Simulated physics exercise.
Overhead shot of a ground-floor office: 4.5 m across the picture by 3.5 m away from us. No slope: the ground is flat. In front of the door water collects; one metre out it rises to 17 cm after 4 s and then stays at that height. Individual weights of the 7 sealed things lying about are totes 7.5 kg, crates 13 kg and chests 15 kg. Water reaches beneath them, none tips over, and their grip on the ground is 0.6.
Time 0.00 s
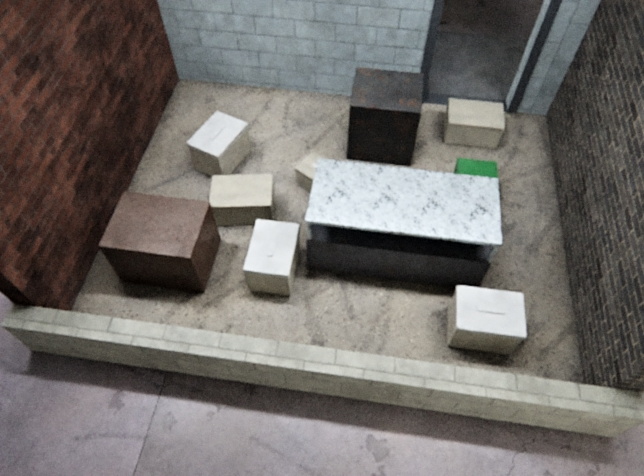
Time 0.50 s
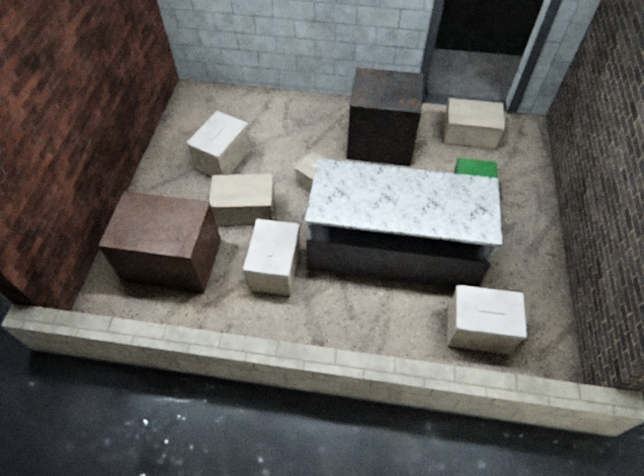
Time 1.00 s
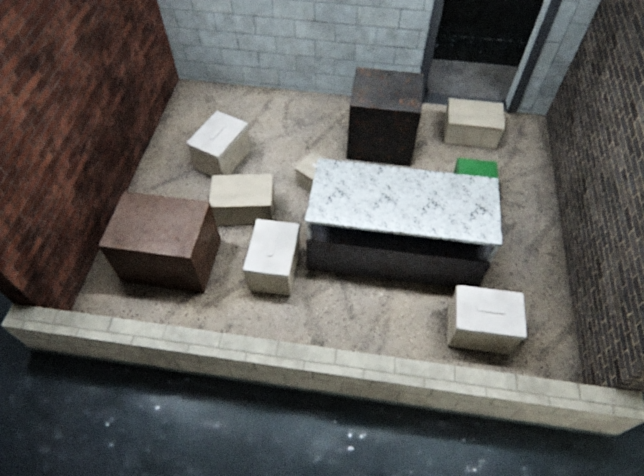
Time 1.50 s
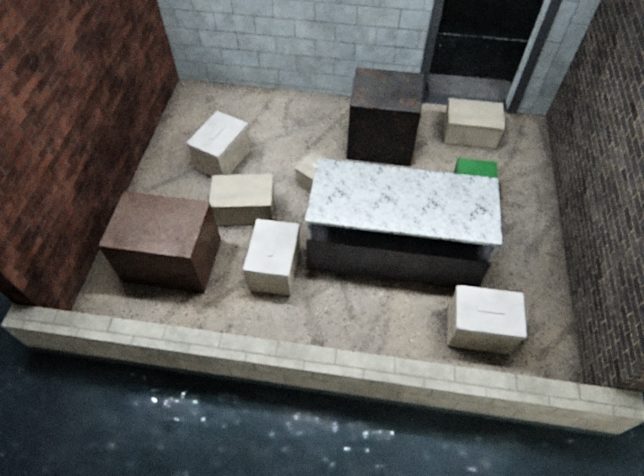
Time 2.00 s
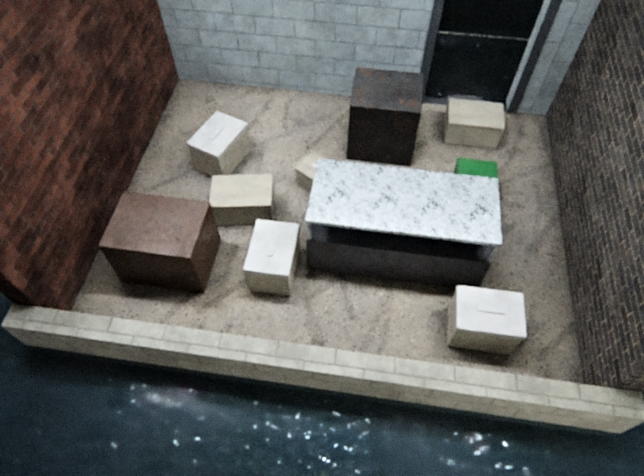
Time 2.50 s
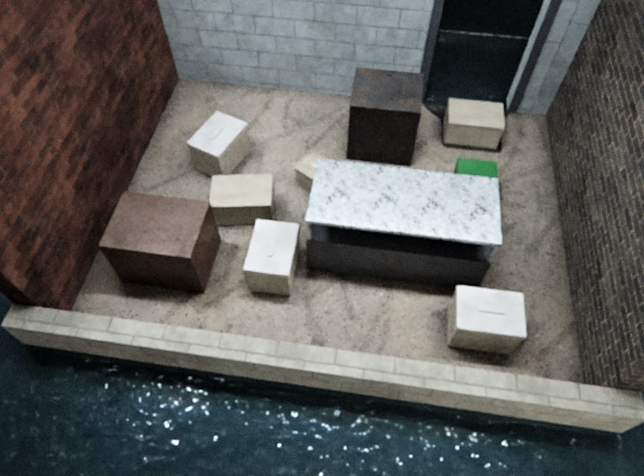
Dark water spreading outside a low wall and behind the doorway, then just edging in, while the boxes inside stay still.
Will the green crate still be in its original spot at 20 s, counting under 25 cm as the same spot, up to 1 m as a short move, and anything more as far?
No, far off.
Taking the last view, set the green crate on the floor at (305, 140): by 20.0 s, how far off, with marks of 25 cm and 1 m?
Short answer, it goes a modest way.
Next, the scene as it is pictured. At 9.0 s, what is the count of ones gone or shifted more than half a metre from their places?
The count is 2.
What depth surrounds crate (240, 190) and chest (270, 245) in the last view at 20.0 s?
12 and 13 cm.
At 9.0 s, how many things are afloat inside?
Answer: 2.
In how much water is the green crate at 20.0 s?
About 13 cm.
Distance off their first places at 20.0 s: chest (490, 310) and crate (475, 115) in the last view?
They've ended up 350 cm and 300 cm away, in that order.
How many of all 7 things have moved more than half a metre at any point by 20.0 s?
7 of them.
After 4.0 s the green crate is near (478, 182), 0.0 m from its start, aground; 0 afloat.
After 9.0 s the green crate is near (531, 309), 1.4 m from its start, afloat; 2 afloat.
After 16.0 s the green crate is near (262, 221), 2.2 m from its start, afloat; 7 afloat.
After 20.0 s the green crate is near (281, 191), 2.0 m from its start, afloat; 7 afloat.
